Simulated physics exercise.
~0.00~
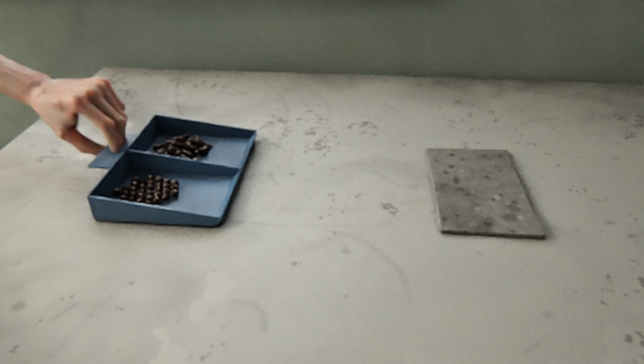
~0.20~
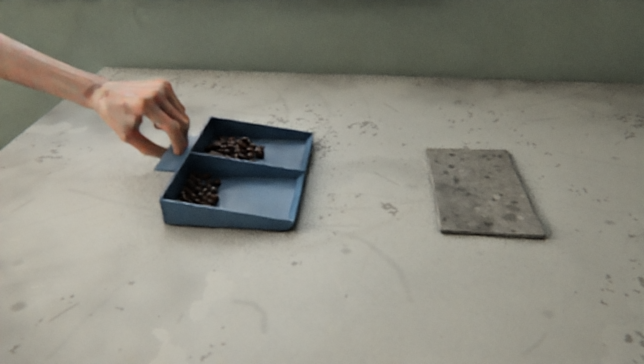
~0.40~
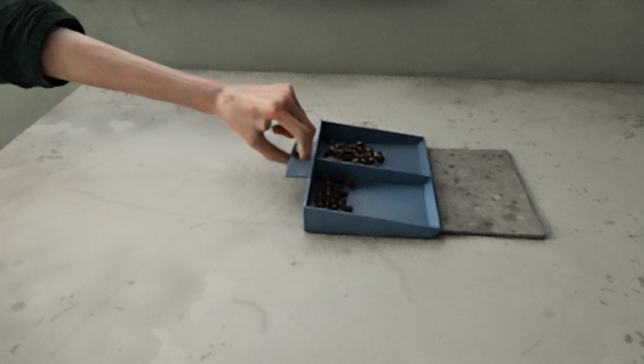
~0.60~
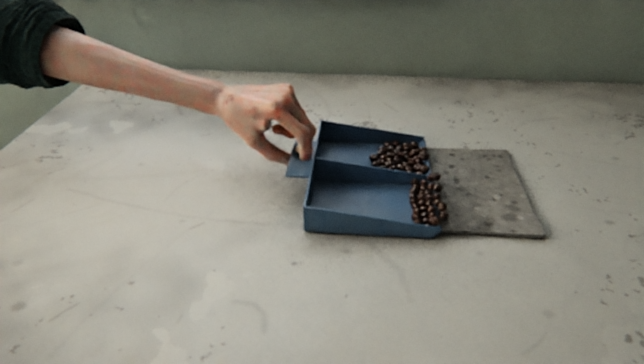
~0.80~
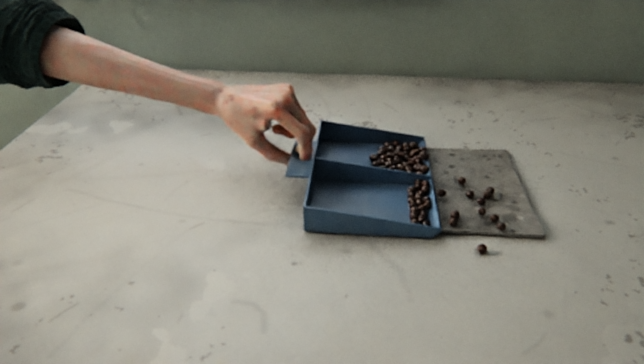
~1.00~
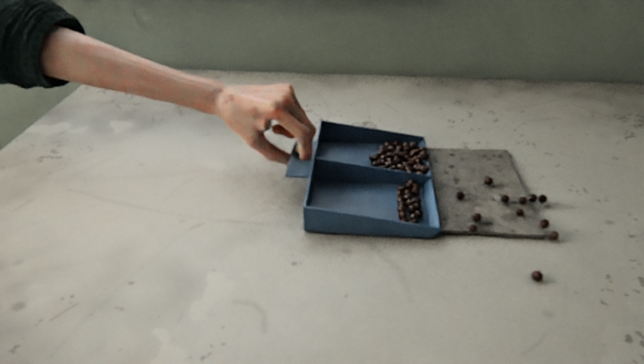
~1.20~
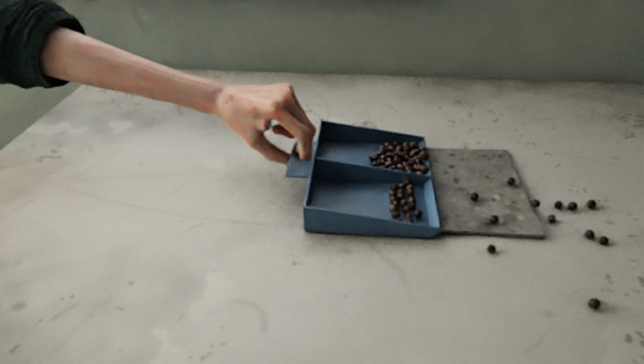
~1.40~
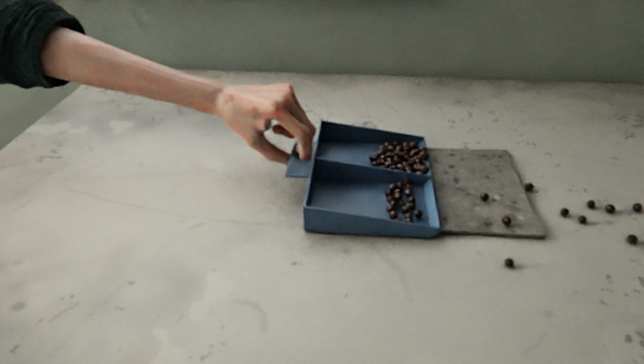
On a pale stone tabletop, a hand pushes a blue divided tray right into a grey slab, spilling some dark beans.
